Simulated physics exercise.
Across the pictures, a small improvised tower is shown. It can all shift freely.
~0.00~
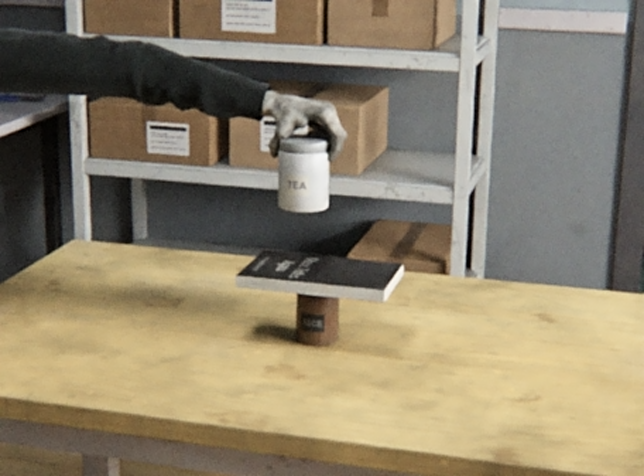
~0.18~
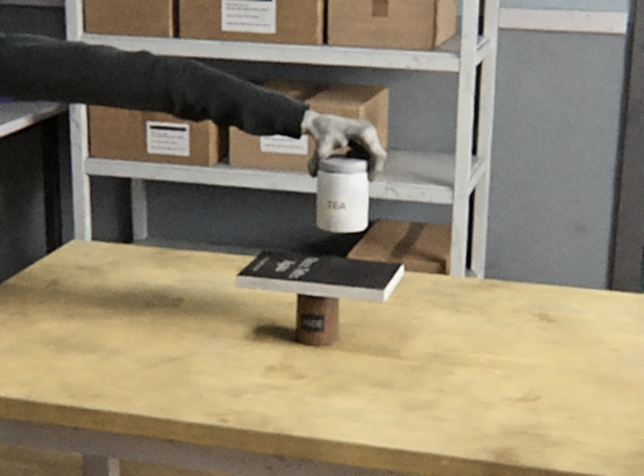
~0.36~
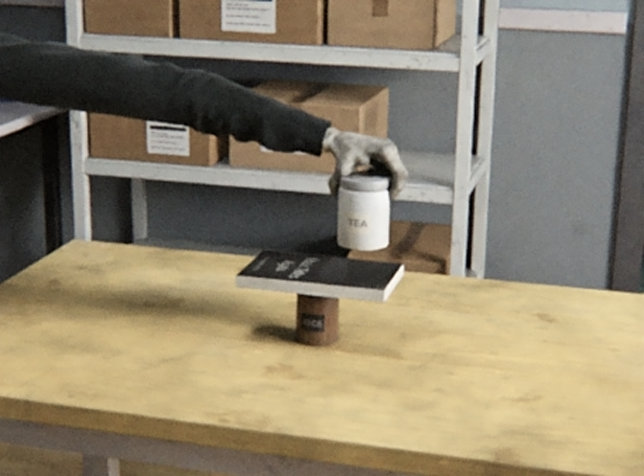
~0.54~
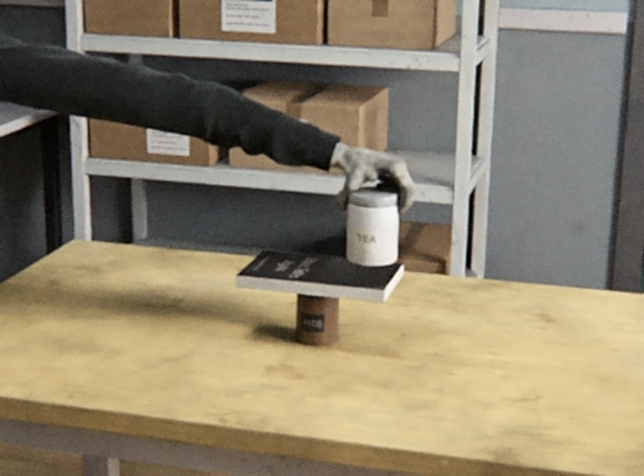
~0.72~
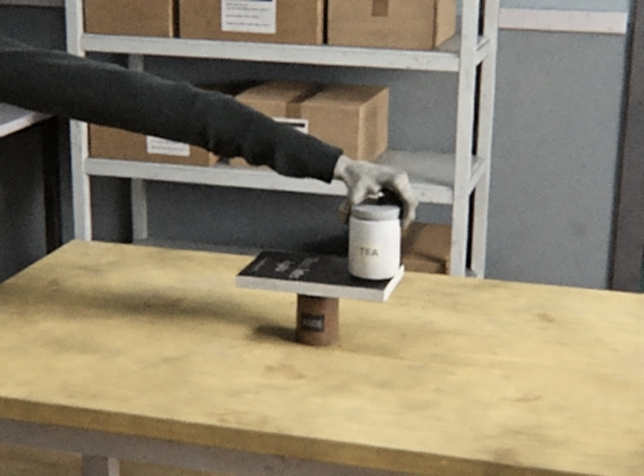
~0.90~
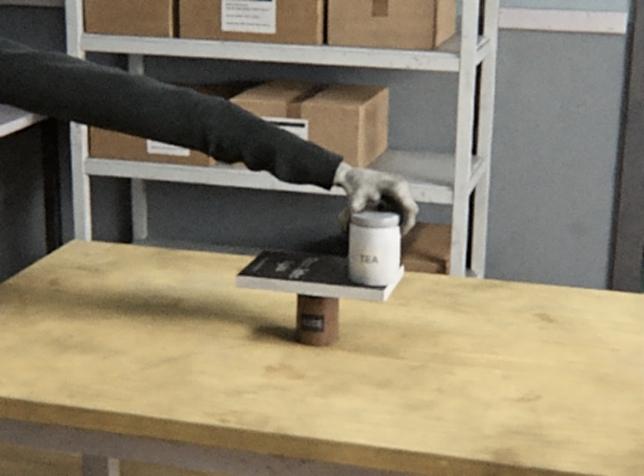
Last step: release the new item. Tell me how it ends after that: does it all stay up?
No.
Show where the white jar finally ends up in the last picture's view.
Look around (434, 338) in the final frame.
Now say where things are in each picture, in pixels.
The first frame shows coming down; white jar (304, 173); brown jar (318, 310).
The second frame shows coming down; white jar (343, 193); brown jar (318, 310).
The third frame shows coming down; white jar (364, 210); brown jar (318, 310).
The fourth frame shows coming down; white jar (372, 225); brown jar (318, 310).
The fifth frame shows coming down; white jar (375, 238); brown jar (318, 310).
The sixth frame shows in place under the hand; white jar (374, 245); brown jar (318, 310).
By 1.40 s, white jar now fallen; black book tilted by 48°.
By 1.50 s, black book tilted by 66°.
By 1.90 s, black book tilted by 49°.
When it is over (3.5 s), fallen, white jar; lying over in the stack, black book; brown jar as before. End places, in pixels of the last picture, white jar near (433, 338). The stack comes apart.
